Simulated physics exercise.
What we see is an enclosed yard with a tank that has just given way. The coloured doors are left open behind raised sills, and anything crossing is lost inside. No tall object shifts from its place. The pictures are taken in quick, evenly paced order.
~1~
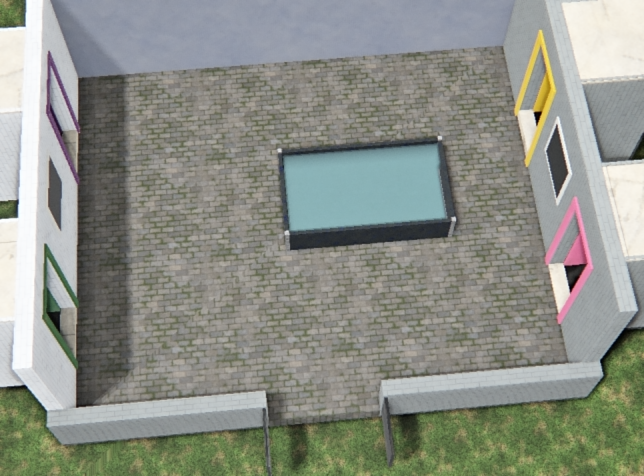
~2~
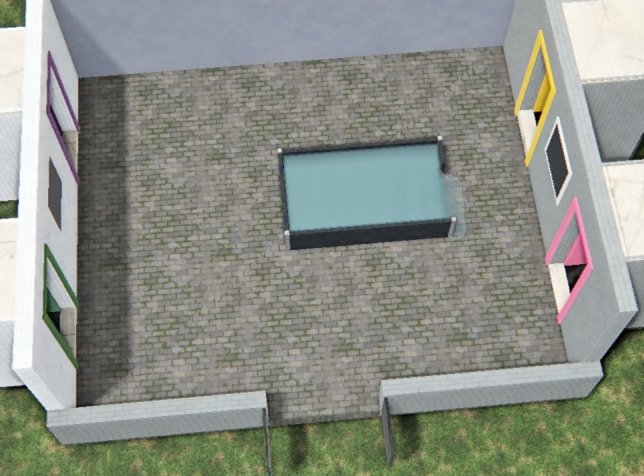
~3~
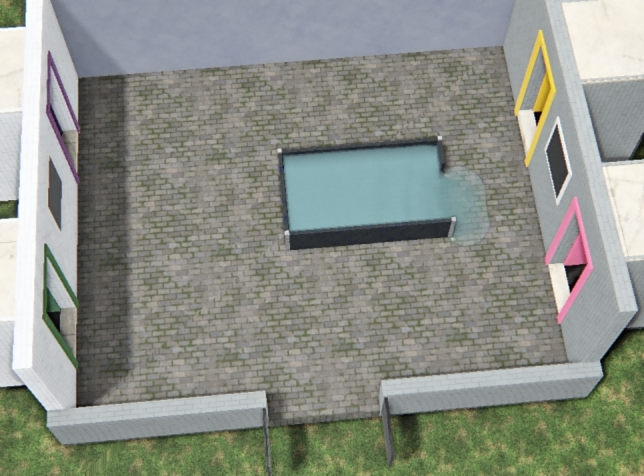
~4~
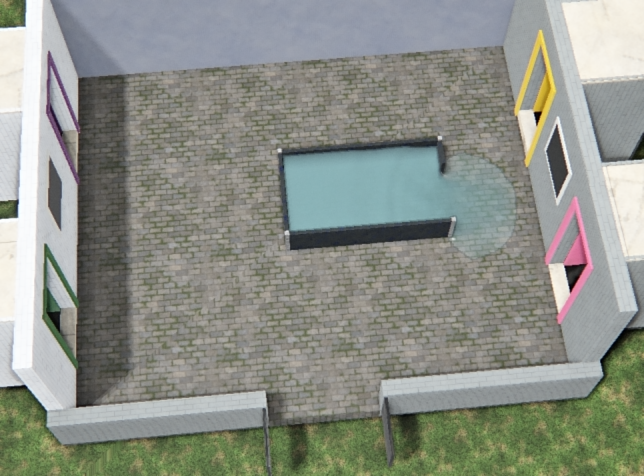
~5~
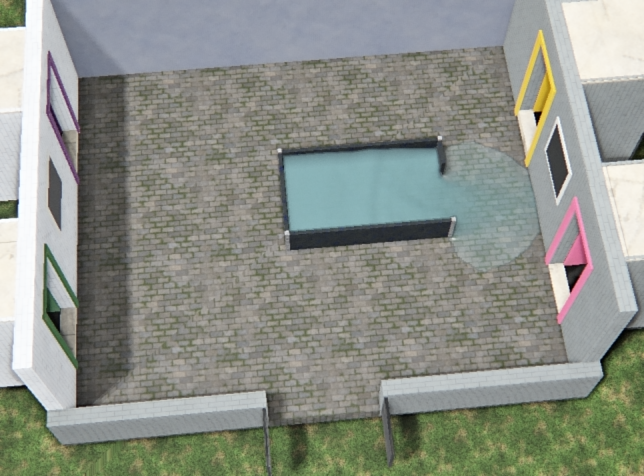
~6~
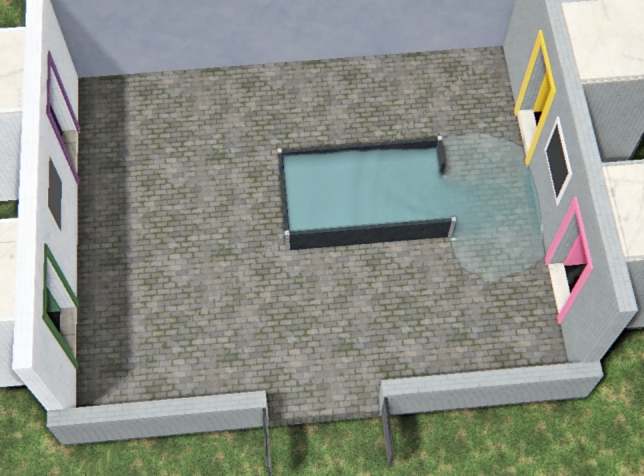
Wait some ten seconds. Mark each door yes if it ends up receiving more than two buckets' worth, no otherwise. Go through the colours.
Green door - no, pink door - yes, yellow door - no, purple door - no.
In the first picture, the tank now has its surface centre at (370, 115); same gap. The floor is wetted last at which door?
That is the green door.
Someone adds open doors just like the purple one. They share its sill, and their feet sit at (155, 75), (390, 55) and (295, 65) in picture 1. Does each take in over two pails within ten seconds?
The three doors, in turn: Is short of it, is short of it, is short of it.
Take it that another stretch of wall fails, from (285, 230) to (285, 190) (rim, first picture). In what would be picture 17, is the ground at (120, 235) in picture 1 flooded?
At that place: Covered.
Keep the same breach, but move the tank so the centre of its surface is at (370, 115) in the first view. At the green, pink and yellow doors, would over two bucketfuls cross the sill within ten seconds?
I'd expect that the green one doesn't reach the threshold, the pink one doesn't reach the threshold and the yellow one surpasses the threshold.
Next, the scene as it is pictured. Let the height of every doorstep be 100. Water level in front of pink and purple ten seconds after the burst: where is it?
Near 100 and 30 in a hundred.
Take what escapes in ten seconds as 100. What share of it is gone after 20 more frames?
35 per cent.
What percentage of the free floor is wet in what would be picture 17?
I'd estimate some 15 per cent.
A moment on, water covers 10 % of the floor; the green door not reached, the pink door wet at the sill, nothing in, the yellow door wet at the sill, nothing in, the purple door not reached.
Next, water covers 15 % of the floor; the green door not reached, the pink door under two buckets in, the yellow door wet at the sill, nothing in, the purple door not reached.
Then, water covers 25 % of the floor; the green door not reached, the pink door over two buckets in, the yellow door wet at the sill, nothing in, the purple door not reached.
Later, water covers 65 % of the floor; the green door not reached, the pink door over two buckets in, the yellow door wet at the sill, nothing in, the purple door not reached.
In the end, water covers 95 % of the floor; the green door wet at the sill, nothing in, the pink door far over two buckets in, the yellow door wet at the sill, nothing in, the purple door wet at the sill, nothing in.
